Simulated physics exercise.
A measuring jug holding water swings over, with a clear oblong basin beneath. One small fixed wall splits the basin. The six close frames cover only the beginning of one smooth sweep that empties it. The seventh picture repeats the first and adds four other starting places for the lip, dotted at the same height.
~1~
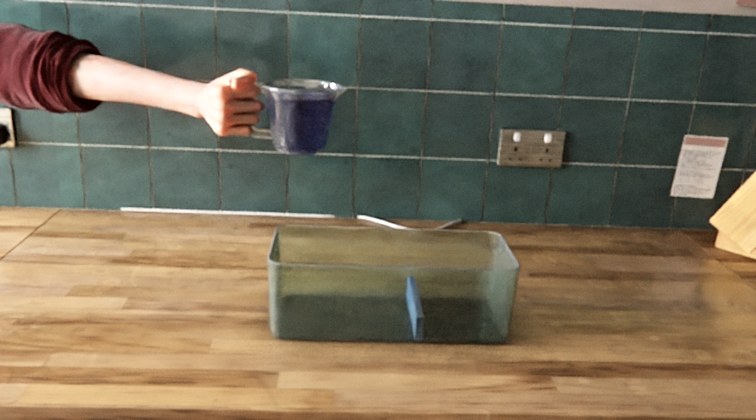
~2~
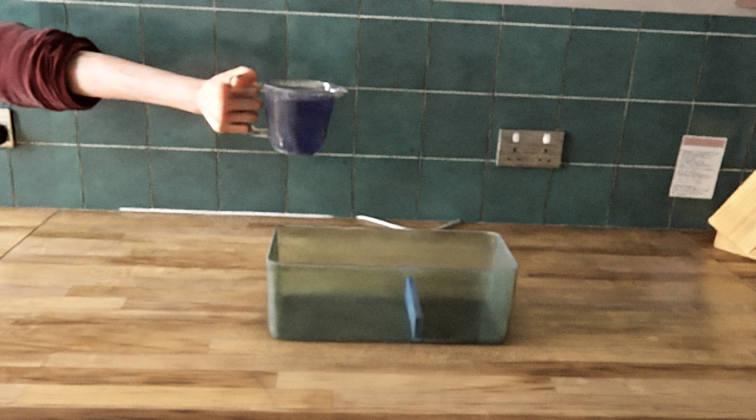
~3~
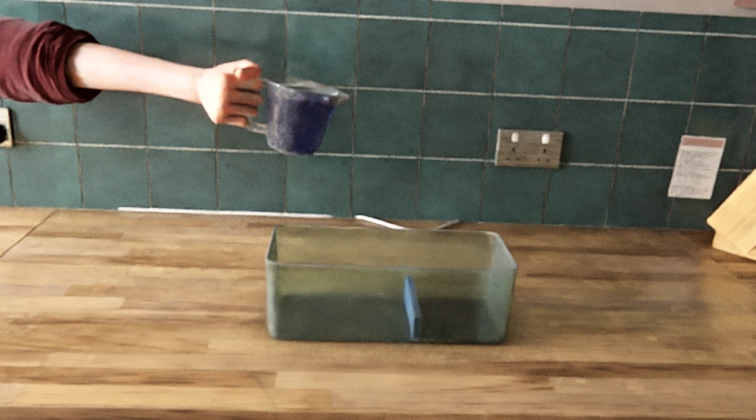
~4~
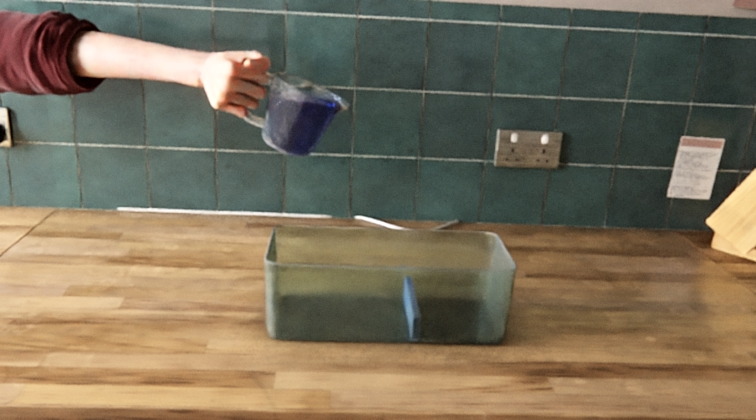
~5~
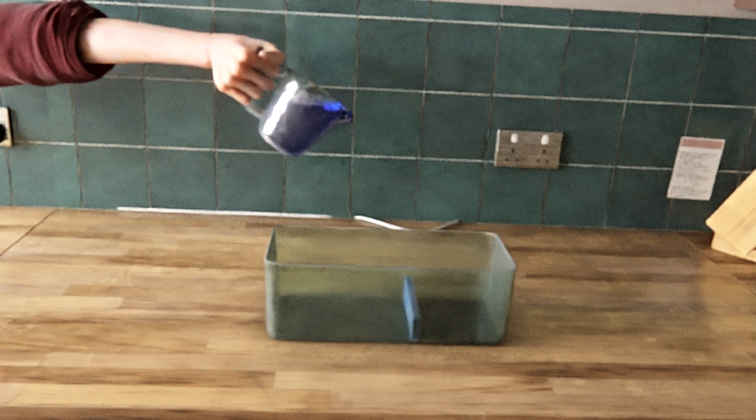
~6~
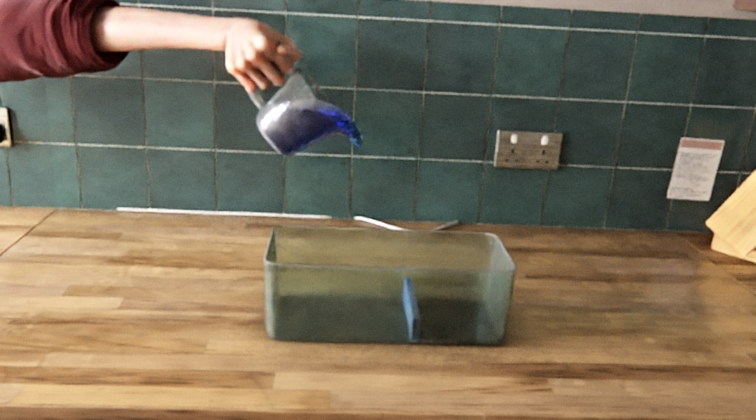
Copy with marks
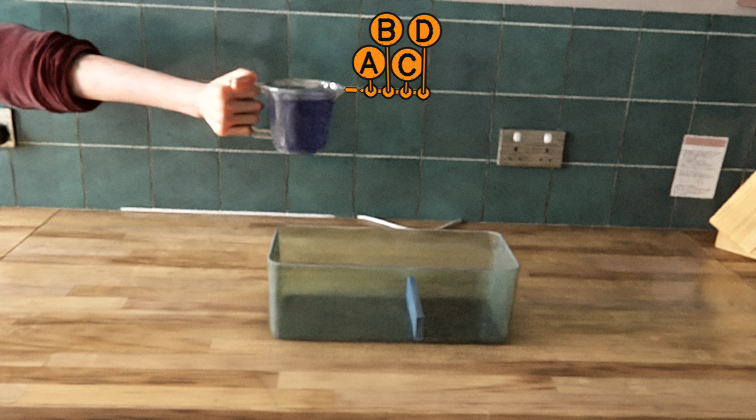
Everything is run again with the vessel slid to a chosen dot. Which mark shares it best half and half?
Best: B.
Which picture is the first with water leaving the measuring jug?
Picture 5.
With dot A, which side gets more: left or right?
The left side.
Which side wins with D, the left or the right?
More ends on the right.
On the marked copy, A at (370, 90); B at (388, 91); C at (405, 92); D at (423, 93).
For dot A, about 79 % ends left of the wall and 17 % right of it; 4 % is lost outside.
For dot B, about 44 % ends left of the wall and 54 % right of it.
For dot C, about 11 % ends left of the wall and 86 % right of it; 3 % is lost outside.
For dot D, about 13 % ends left of the wall and 83 % right of it; 5 % is lost outside.
